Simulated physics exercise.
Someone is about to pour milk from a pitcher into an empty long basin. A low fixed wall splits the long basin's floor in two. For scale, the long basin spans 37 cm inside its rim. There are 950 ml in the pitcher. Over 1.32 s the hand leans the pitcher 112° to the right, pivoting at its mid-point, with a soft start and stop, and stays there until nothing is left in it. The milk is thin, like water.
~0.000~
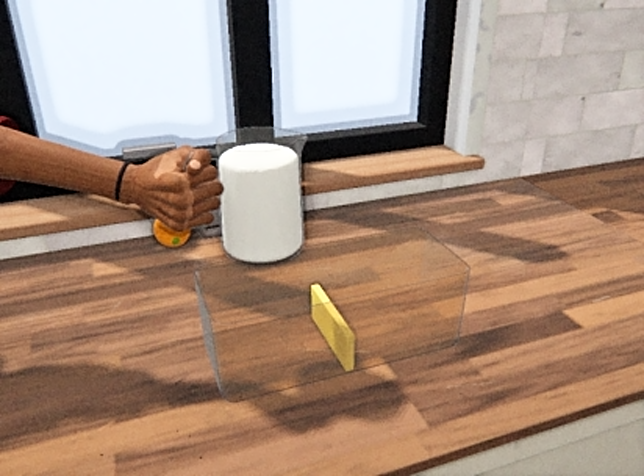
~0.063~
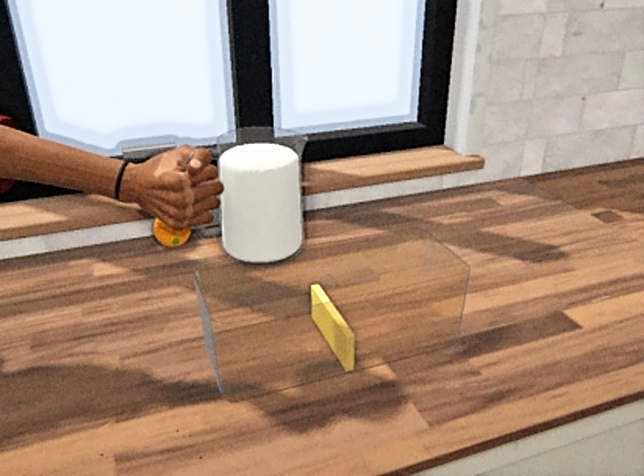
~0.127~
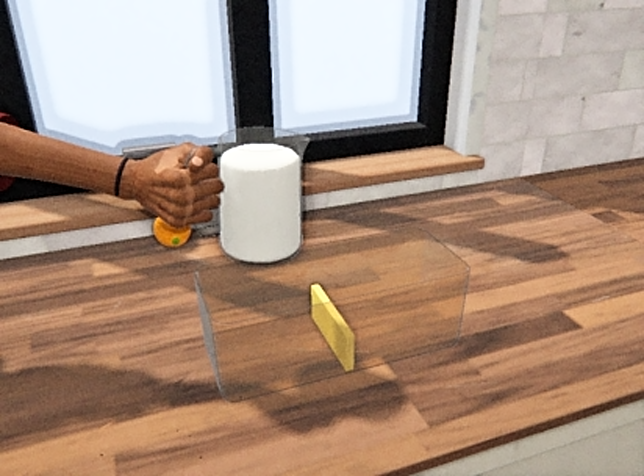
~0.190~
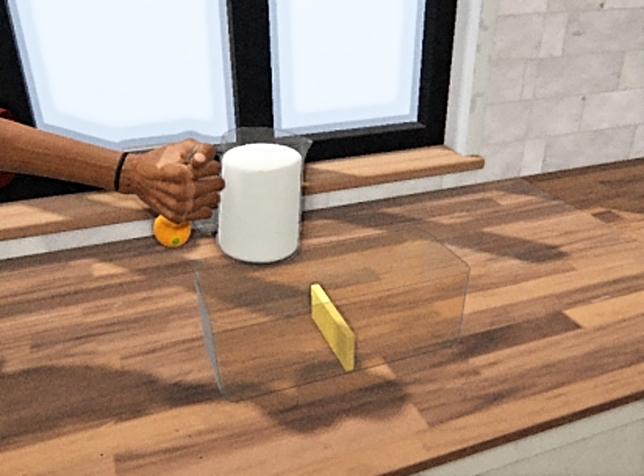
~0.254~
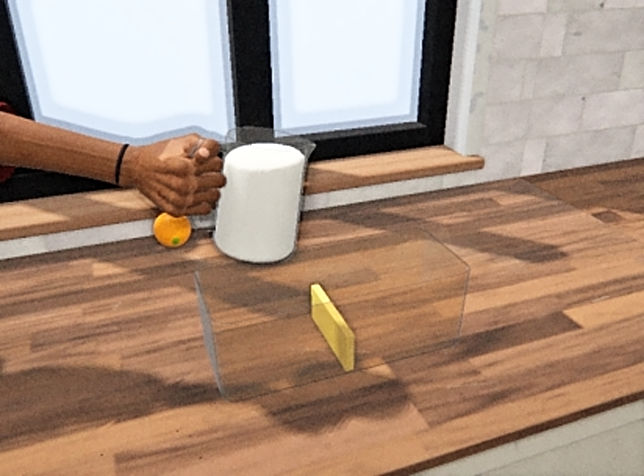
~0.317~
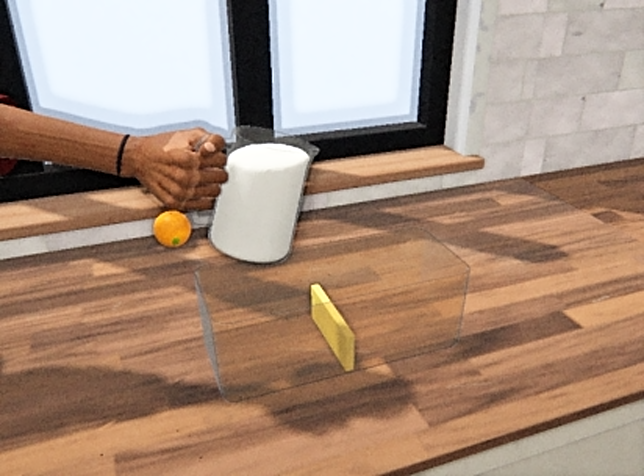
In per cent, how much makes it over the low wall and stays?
The far part has some 98 per cent.
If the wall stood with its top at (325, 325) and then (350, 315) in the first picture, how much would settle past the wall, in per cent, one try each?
In turn about 95 and 80 per cent.
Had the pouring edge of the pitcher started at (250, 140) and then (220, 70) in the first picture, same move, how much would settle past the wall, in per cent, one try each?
First 30, then 15 per cent.
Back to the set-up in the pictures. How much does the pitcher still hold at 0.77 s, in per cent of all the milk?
Some 84 per cent.
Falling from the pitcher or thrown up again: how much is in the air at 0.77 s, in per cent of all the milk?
About 10 per cent.
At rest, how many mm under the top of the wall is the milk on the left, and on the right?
Some 60 mm on the left and 24 mm on the right.
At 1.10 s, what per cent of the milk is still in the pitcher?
Some 34 per cent.
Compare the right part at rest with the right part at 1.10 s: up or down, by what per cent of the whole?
It goes up by about 50.
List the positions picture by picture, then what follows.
The first picture shows tilt 0°; pouring edge (306, 135); surface from (219, 160) to (295, 151); the long basin's rim runs from (203, 296) to (446, 248); the wall's top is at (332, 310).
The second picture shows tilt 1°; pouring edge (307, 135); surface from (219, 159) to (295, 151).
The third picture shows tilt 3°; pouring edge (308, 137); surface from (221, 159) to (296, 151).
The fourth picture shows tilt 6°; pouring edge (311, 139); surface from (223, 162) to (299, 151).
The fifth picture shows tilt 10°; pouring edge (315, 143); surface from (224, 163) to (302, 151).
The sixth picture shows tilt 15°; pouring edge (318, 148); surface from (225, 174) to (307, 151).
Then, 0.77 s in, the tilt is 70° and 85 per cent is still to pour, 0 is left of the wall and 4 right of it.
Then, 1.10 s in, the tilt is 104° and 34 per cent is still to pour, 0 is left of the wall and 48 right of it.
Then, 1.44 s in, the tilt is 112° and 3 per cent is still to pour, 2 is left of the wall and 93 right of it.
Then, 1.82 s in, the tilt is 112° and 0 per cent is still to pour, 1 is left of the wall and 98 right of it.
Finally, 1 per cent lies left of the wall, 98 right of it and 1 outside.
